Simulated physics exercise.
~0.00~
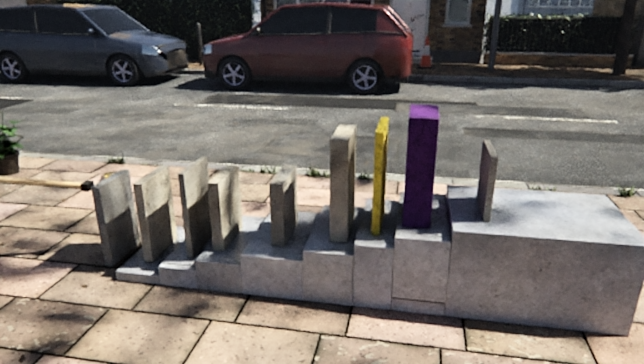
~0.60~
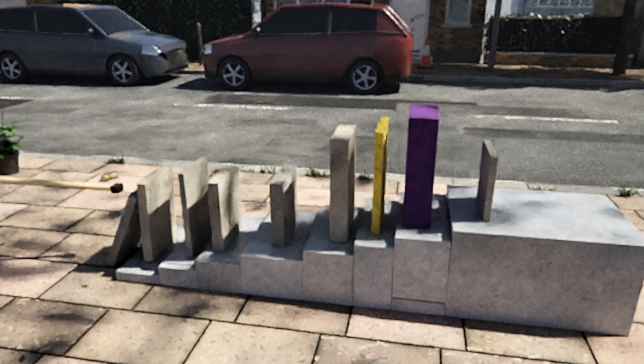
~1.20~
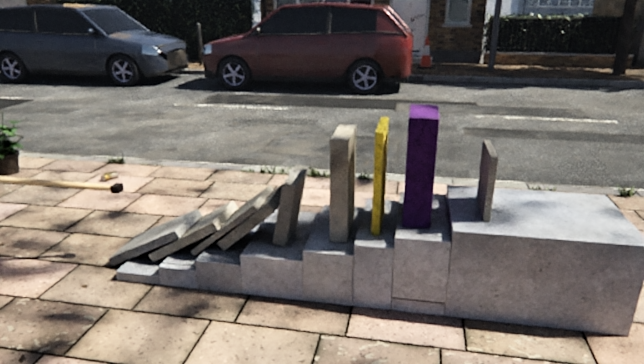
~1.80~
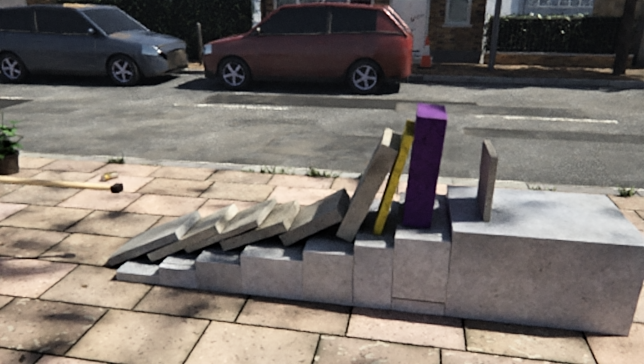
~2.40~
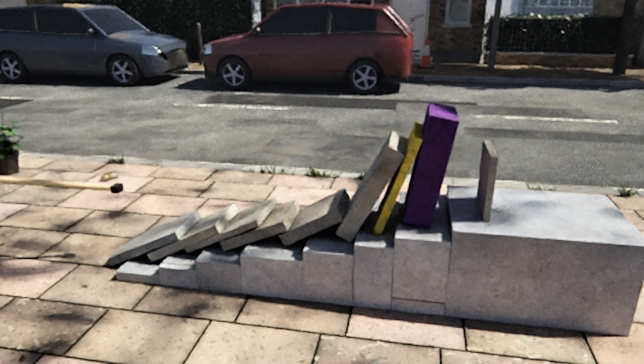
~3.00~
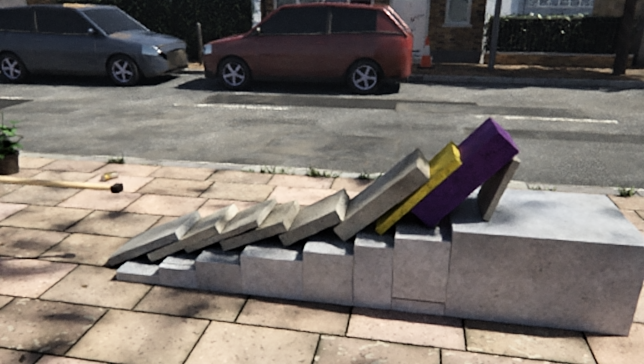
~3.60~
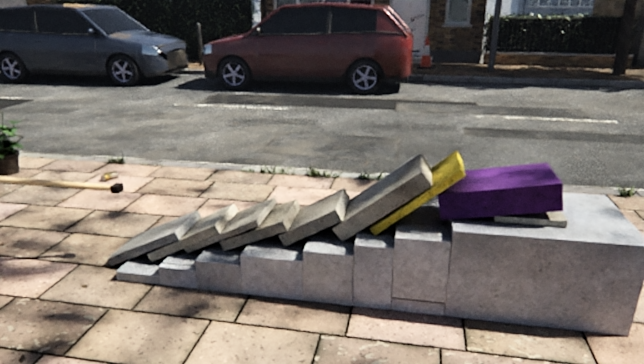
The video shows a row of upright slabs, one yellow and one purple, on low stone steps beside a street. A pole moves in at the left and the first slab tips right, toppling the others in turn until the purple one lies flat and the yellow one rests leaning.
